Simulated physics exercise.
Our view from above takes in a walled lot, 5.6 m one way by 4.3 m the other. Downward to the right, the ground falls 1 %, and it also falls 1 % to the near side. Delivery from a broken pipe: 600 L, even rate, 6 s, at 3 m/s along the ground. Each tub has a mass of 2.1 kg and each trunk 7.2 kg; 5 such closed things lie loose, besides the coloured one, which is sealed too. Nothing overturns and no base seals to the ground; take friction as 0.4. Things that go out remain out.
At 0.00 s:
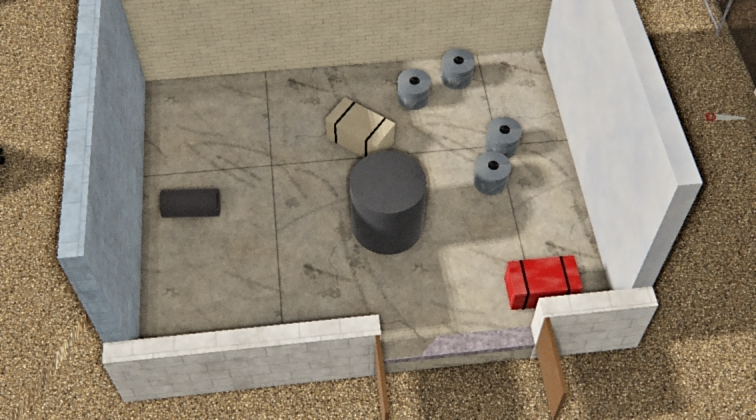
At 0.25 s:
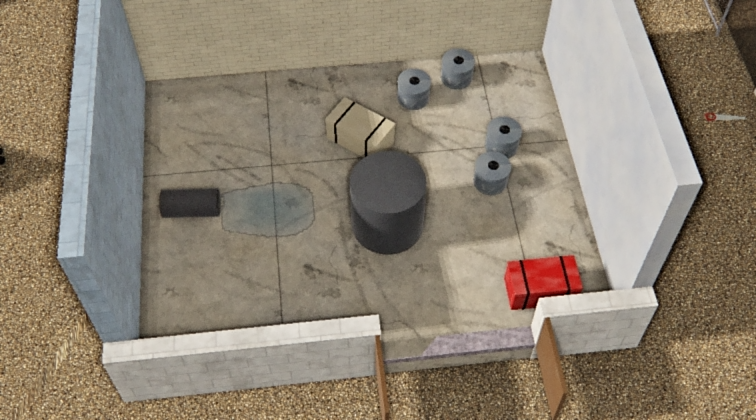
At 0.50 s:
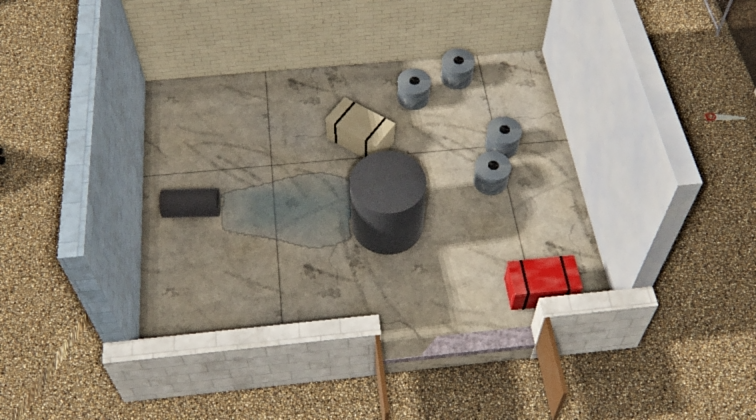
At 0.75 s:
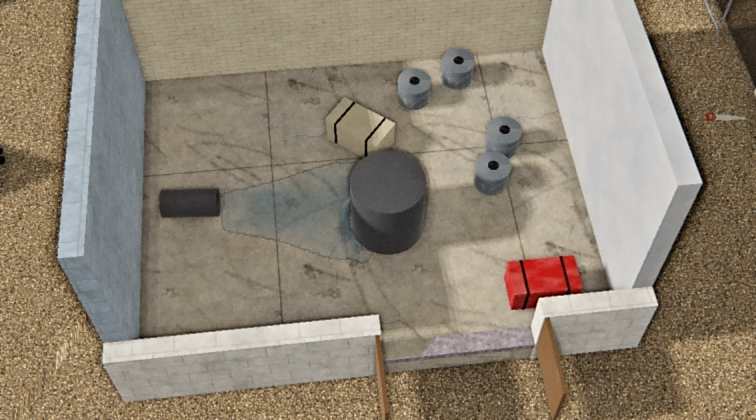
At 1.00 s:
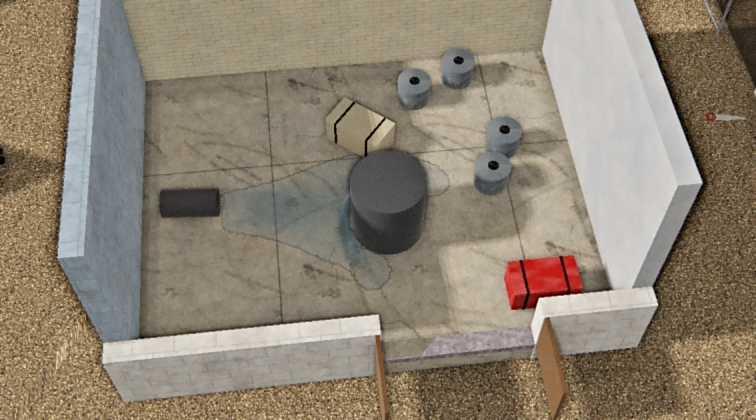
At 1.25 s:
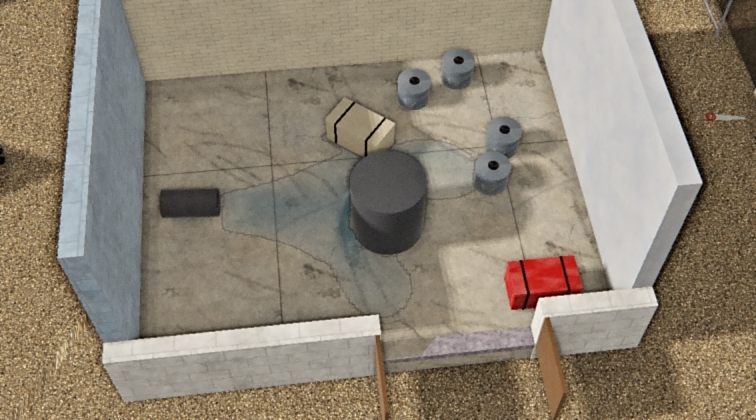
We see a walled lot from above as water spreads rightward from a dark pipe, reaches a large dark cylinder and extends around both sides of it, while the red trunk and the other loose containers stay still.
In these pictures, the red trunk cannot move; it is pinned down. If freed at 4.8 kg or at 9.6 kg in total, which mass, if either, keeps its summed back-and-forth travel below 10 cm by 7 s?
The heavier mass is required.
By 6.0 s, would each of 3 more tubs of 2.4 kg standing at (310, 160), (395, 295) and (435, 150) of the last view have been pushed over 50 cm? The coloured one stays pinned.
Well, the first one's not that far, the next one's too far and the last one's too far.
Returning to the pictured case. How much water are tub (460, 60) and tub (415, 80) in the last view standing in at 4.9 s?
About 7 and 2 cm.
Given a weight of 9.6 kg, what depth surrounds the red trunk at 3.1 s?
0 cm, roughly.
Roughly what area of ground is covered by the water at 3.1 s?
Flooded: Near 11.0 m2.
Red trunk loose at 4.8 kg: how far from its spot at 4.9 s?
Roughly 0 cm.
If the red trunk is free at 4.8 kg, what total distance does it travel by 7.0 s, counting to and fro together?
About 20 cm.
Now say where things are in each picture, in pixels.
In the first frame, the red trunk at (545, 274) rests on the ground; water covers 0.0 m2; 0 of 6 have shifted.
In the second frame, the red trunk at (545, 274), on the bottom; water covers 0.7 m2; 0 of 6 have shifted.
In the third frame, the red trunk at (545, 274) rests on the ground; 1.4 m2 under water; 0 of 6 have shifted.
In the fourth frame, the red trunk at (545, 274) rests on the ground; 1.9 m2 under water; 0 of 6 have shifted.
In the fifth frame, the red trunk at (545, 274), on the bottom; 2.5 m2 under water; 0 of 6 have shifted.
In the sixth frame, the red trunk at (545, 274), on the bottom; water covers 3.4 m2; 0 of 6 have shifted.
After 1.8 s the red trunk would be 0 cm from its start with 4.8 kg and 0 cm from its start with 9.6 kg; 0 cm of water round it then.
After 3.1 s the red trunk would be 0 cm from its start with 4.8 kg and 0 cm from its start with 9.6 kg; 0 cm of water round it then.
After 4.9 s the red trunk would be 0 cm from its start with 4.8 kg and 0 cm from its start with 9.6 kg; 1 cm of water round it then.
After 7.0 s the red trunk would be 16 cm from its start with 4.8 kg and 4 cm from its start with 9.6 kg; 4 cm of water round it then.
